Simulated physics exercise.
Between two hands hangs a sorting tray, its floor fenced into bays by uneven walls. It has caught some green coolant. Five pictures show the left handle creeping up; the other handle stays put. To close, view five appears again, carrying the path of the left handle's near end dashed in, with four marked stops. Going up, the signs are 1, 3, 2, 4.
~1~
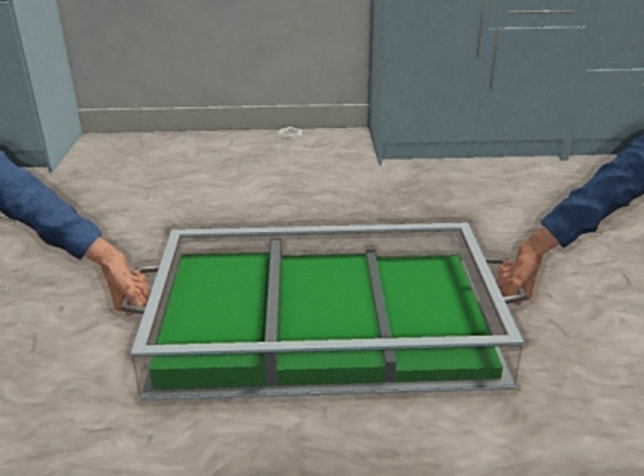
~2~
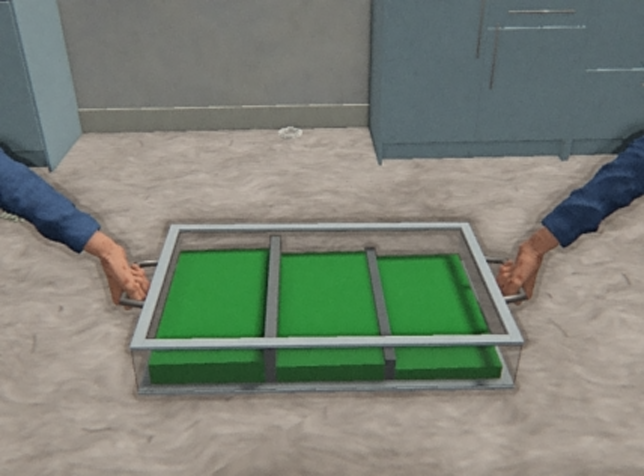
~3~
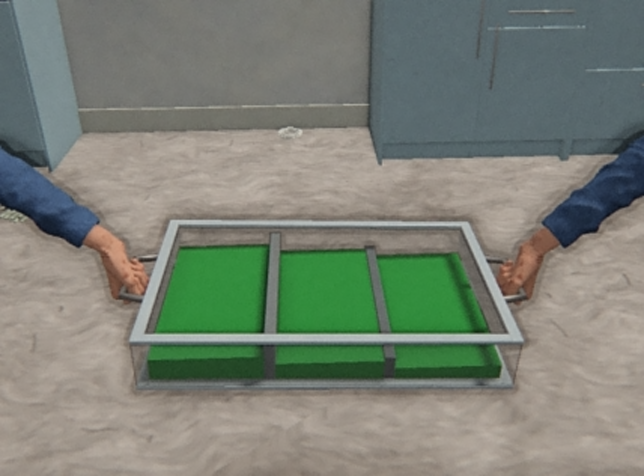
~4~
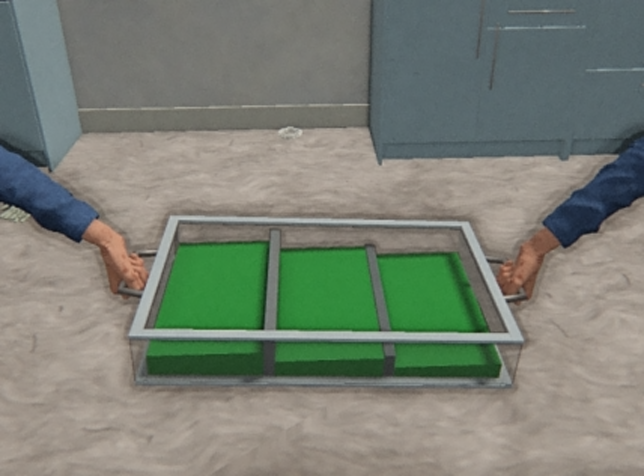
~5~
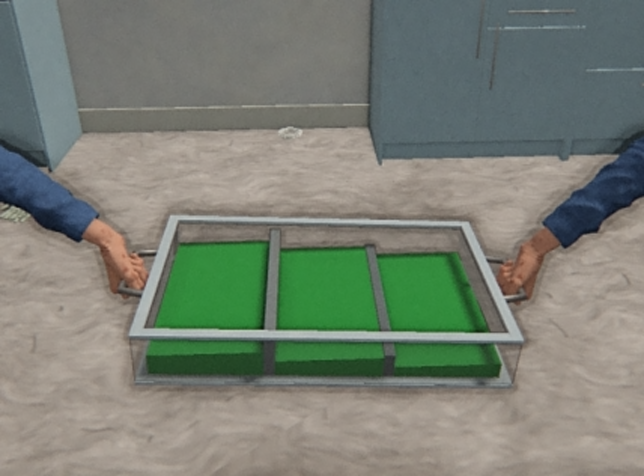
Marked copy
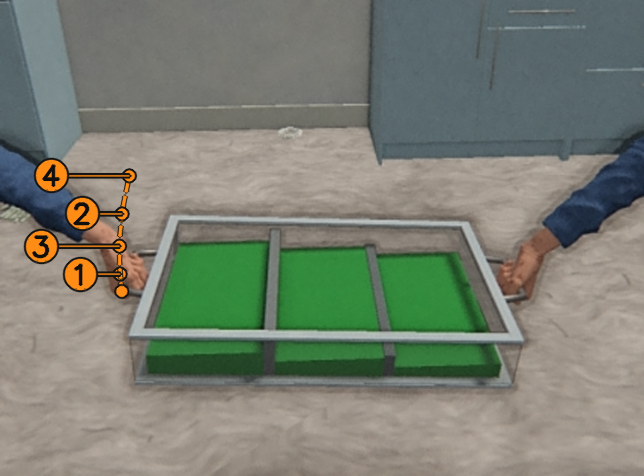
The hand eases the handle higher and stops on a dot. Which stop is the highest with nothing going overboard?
4 is the one.
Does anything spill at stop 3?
No.
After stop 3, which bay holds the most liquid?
It is the left one.
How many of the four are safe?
All four.
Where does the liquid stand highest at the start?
That is the left bay.
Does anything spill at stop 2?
No, not at all.
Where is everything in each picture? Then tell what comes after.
In the first frame, the tray is level; deepest in the left bay, at (221, 304), shallowest in the right; left handle at (132, 289).
In the second frame, tipped about 1° down to the right; no wall is crossed; left handle at (131, 283).
In the third frame, tipped about 2° down to the right; no wall is crossed; left handle at (130, 277).
In the fourth frame, tipped about 3° down to the right; no wall is crossed; left handle at (129, 272).
In the fifth frame, tipped about 3° down to the right; deepest in the left bay, at (219, 291), shallowest in the right; left handle at (129, 272).
On the marked copy, 1 at (120, 274); 2 at (122, 213); 3 at (119, 246); 4 at (129, 175).
With 1, nothing spills; the left bay holds the most.
With 2, nothing spills; the left bay holds the most.
With 3, nothing spills; the left bay holds the most.
With 4, nothing spills; the right bay holds the most.
